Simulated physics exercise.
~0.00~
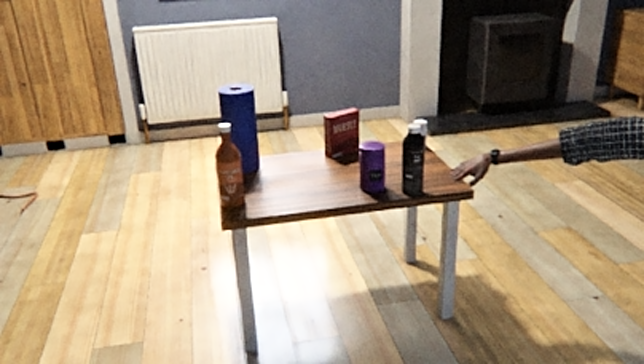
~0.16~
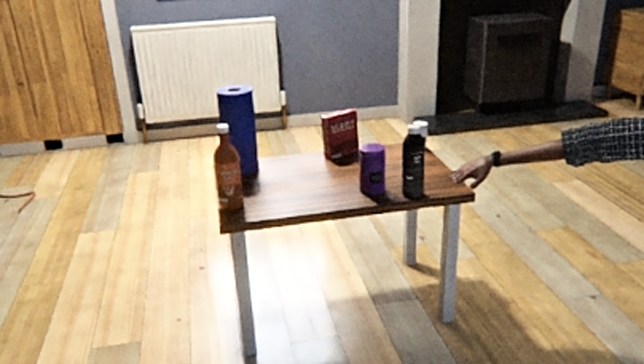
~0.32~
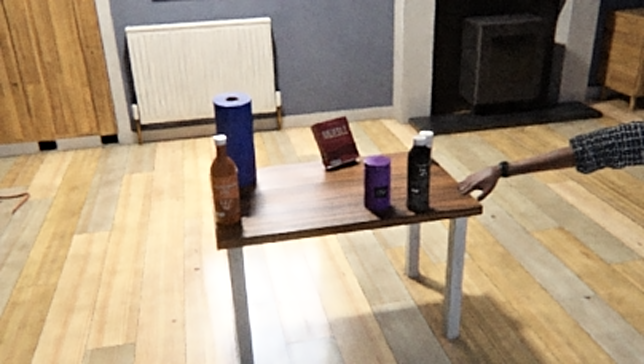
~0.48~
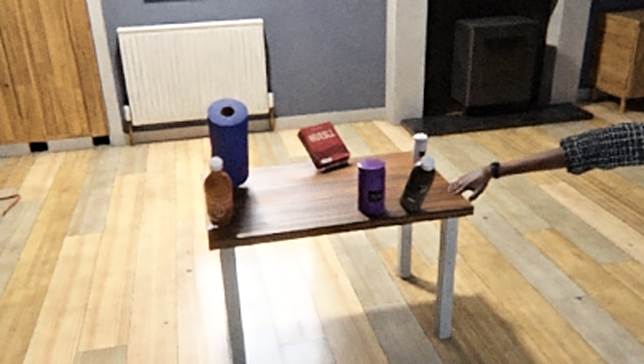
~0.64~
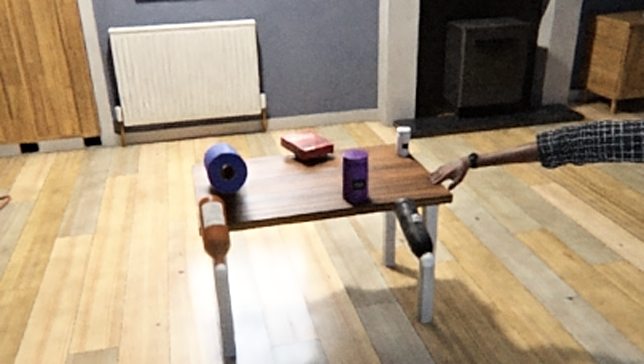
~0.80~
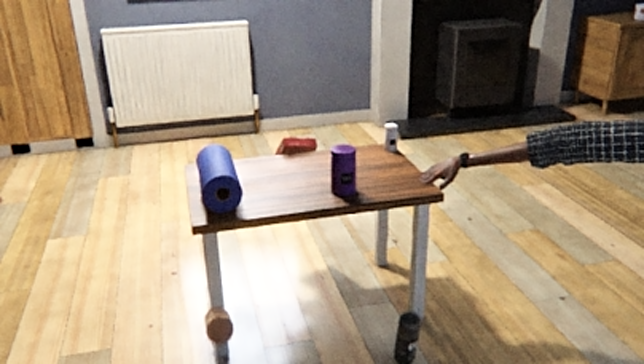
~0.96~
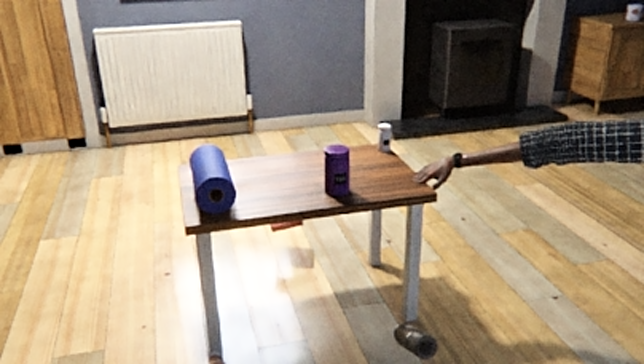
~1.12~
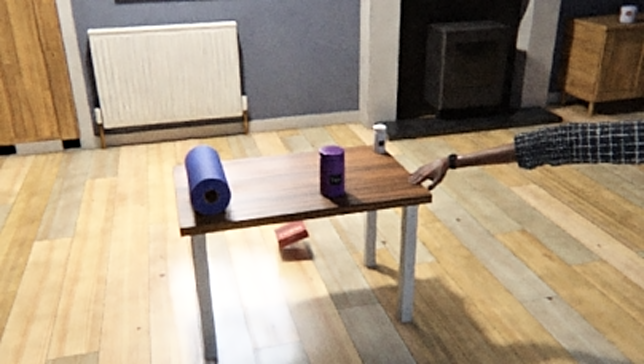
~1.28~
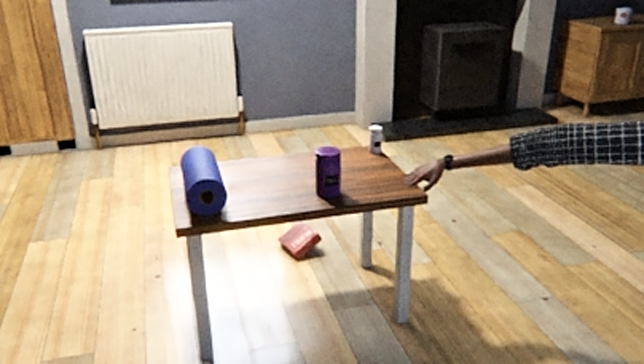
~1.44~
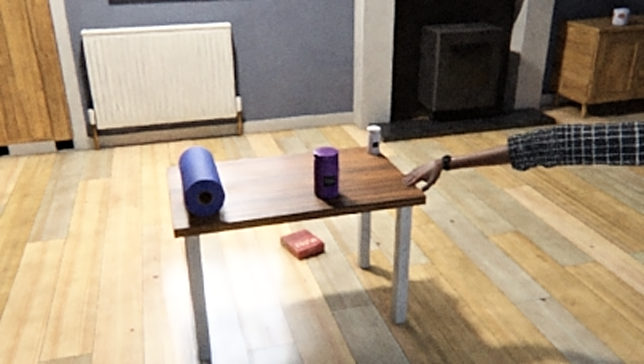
Two bottles and a red packet falling off a hand-jerked wooden table, leaving a toppled blue roll beside an upright purple jar.
